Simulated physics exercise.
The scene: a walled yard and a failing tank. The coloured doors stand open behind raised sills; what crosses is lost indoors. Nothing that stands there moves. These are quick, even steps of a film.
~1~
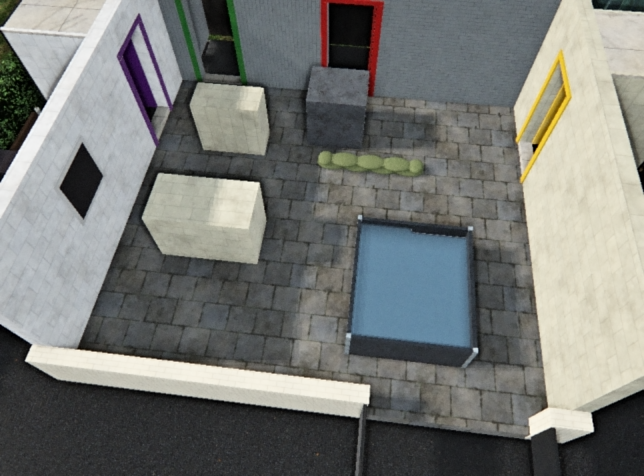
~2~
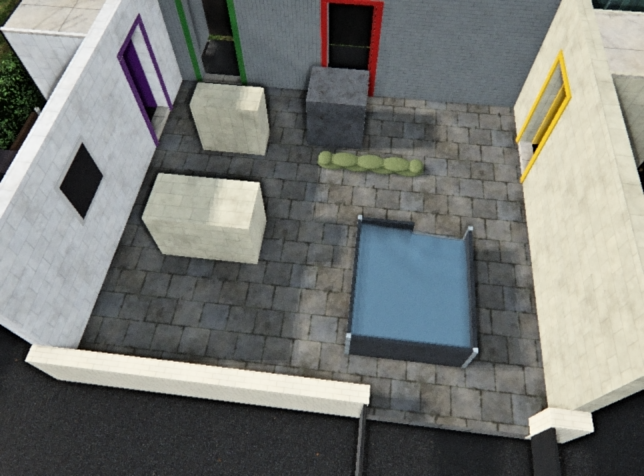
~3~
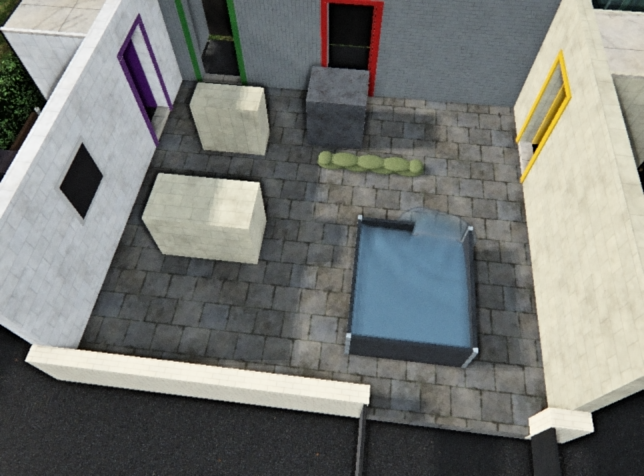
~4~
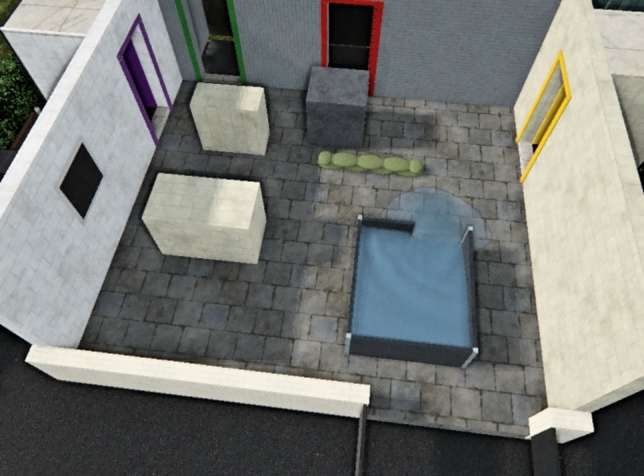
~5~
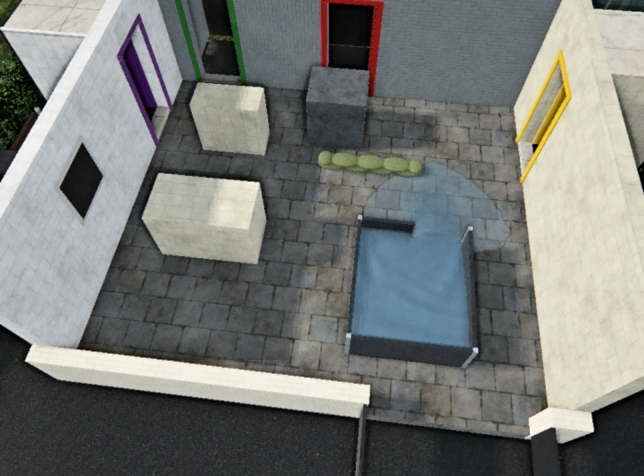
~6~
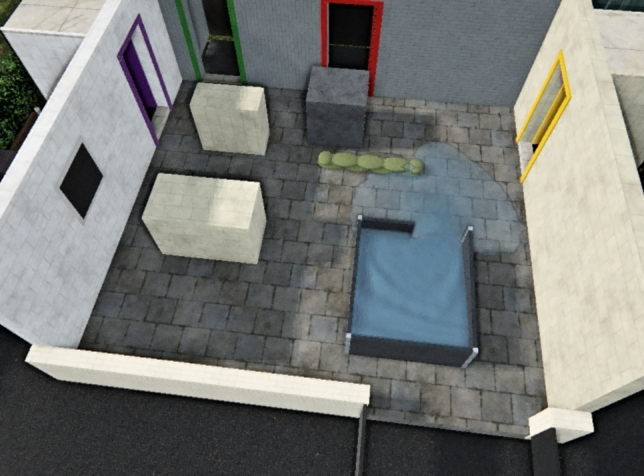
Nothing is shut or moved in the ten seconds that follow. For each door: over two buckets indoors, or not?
One by one: The red door stays under that; the yellow door takes more than that; the green door takes more than that; the purple door stays under that.
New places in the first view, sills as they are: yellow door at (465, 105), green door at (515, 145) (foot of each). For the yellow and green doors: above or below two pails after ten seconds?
My reading: Yellow door is over; green door floods.
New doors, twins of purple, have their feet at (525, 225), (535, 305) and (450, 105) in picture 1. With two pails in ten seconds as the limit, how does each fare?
One after the other: Is under, keeps below it, passes that mark.
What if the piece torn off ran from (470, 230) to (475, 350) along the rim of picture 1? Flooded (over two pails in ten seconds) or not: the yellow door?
One by one: The yellow door lets less in.
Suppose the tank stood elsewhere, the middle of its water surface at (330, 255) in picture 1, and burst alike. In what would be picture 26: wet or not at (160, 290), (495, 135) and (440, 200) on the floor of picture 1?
In turn: Free of water, awash, wet.
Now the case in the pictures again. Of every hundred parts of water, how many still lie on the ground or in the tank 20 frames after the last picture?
I make it 98 per cent.
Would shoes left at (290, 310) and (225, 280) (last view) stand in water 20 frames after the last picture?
As listed: Free of water, dry.
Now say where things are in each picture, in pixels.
In the first frame, the tank at (412, 282) is whole and still.
In the second frame, water pours out on the tank's far side and has run to a hidden place.
In the third frame, the front is at (417, 211), out from the gap on the tank's far side.
In the fourth frame, water pours out on the tank's far side and has run to (421, 191).
In the fifth frame, the front is at (437, 166), out from the gap on the tank's far side.
In the sixth frame, the front is at (446, 146), out from the gap on the tank's far side.
A moment on, water covers 20 % of the floor; the red door not reached, the yellow door wet at the sill, nothing in, the green door not reached, the purple door not reached.
Next, water covers 30 % of the floor; the red door wet at the sill, nothing in, the yellow door under two buckets in, the green door not reached, the purple door not reached.
Then, water covers 40 % of the floor; the red door wet at the sill, nothing in, the yellow door over two buckets in, the green door not reached, the purple door not reached.
Later, water covers 65 % of the floor; the red door wet at the sill, nothing in, the yellow door far over two buckets in, the green door wet at the sill, nothing in, the purple door wet at the sill, nothing in.
In the end, water covers 80 % of the floor; the red door wet at the sill, nothing in, the yellow door far over two buckets in, the green door over two buckets in, the purple door under two buckets in.
